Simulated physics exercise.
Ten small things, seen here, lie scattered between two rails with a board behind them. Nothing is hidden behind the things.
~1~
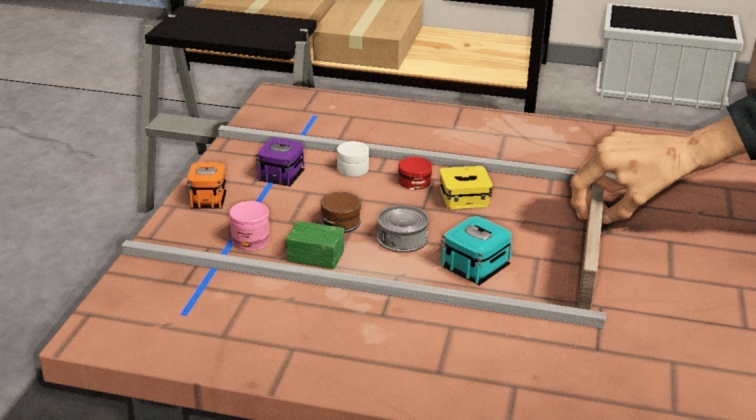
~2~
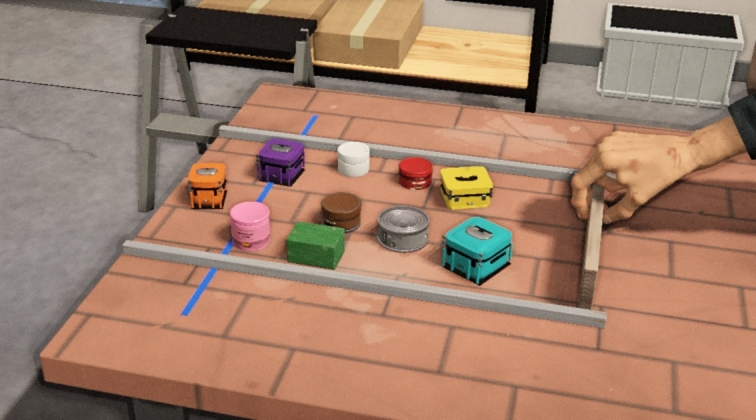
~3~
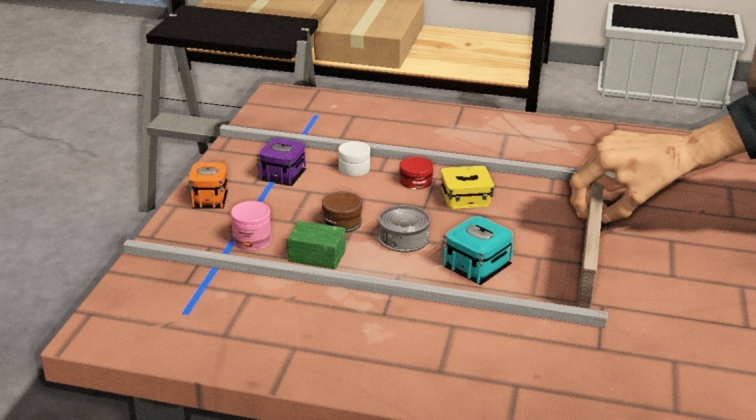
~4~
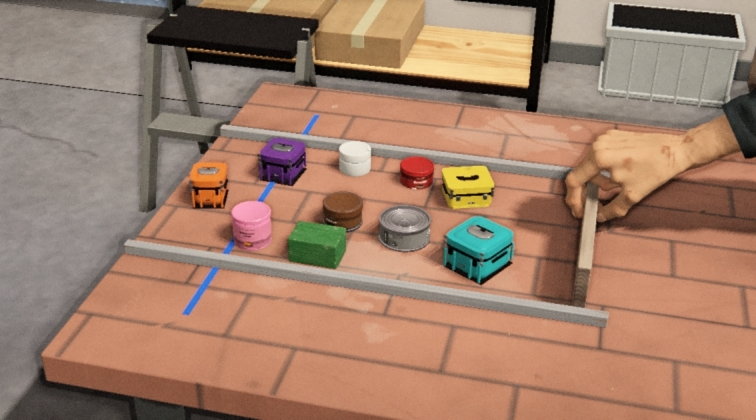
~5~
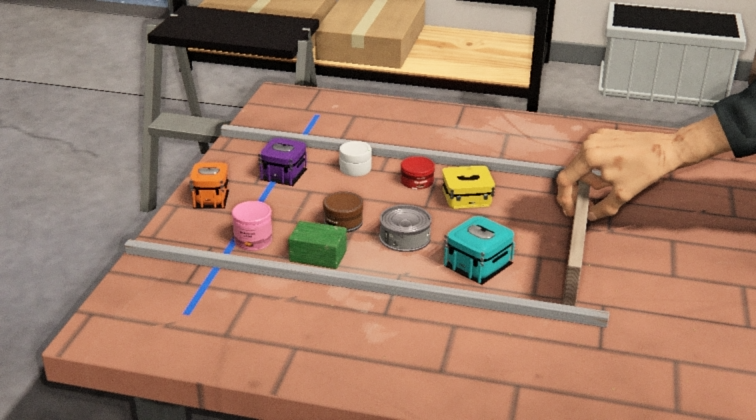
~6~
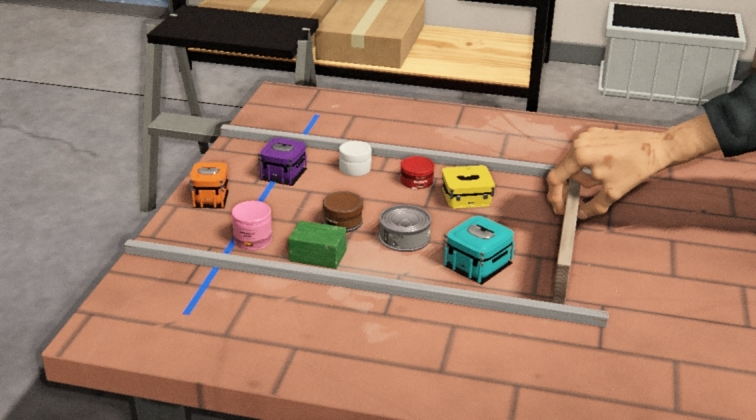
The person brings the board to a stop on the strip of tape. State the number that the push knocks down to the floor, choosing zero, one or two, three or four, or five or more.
I reckon the number that spills over the end lands at one or two.
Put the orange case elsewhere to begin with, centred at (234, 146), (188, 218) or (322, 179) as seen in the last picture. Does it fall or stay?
In sequence: It goes; it goes; it stays.
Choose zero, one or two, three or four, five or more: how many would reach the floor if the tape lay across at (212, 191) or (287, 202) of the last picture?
In turn: Five or over, then no fall at all.
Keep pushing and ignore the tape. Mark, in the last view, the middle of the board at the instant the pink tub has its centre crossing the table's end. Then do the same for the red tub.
The middle is at (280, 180) when it's the pink tub, and at (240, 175) when it's the red tub.
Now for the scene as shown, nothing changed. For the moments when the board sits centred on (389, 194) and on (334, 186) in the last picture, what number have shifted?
That makes 7 at the first spot and 9 at the second.
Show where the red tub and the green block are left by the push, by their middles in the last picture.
You'll see the red tub at (231, 148), with the green block at (163, 223).
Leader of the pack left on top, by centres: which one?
White lid ends nearest.
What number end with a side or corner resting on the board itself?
That comes to 3.
A little later, none off yet; orange case at rest near (210, 185); purple case at rest near (283, 161); pink tub at rest near (252, 226).
Next, none off yet; orange case at rest near (210, 185); purple case shifted about its own width near (253, 162); pink tub shifted well along near (180, 215).
When it is over, the number that fall off is one or two; down, pink tub and orange case.
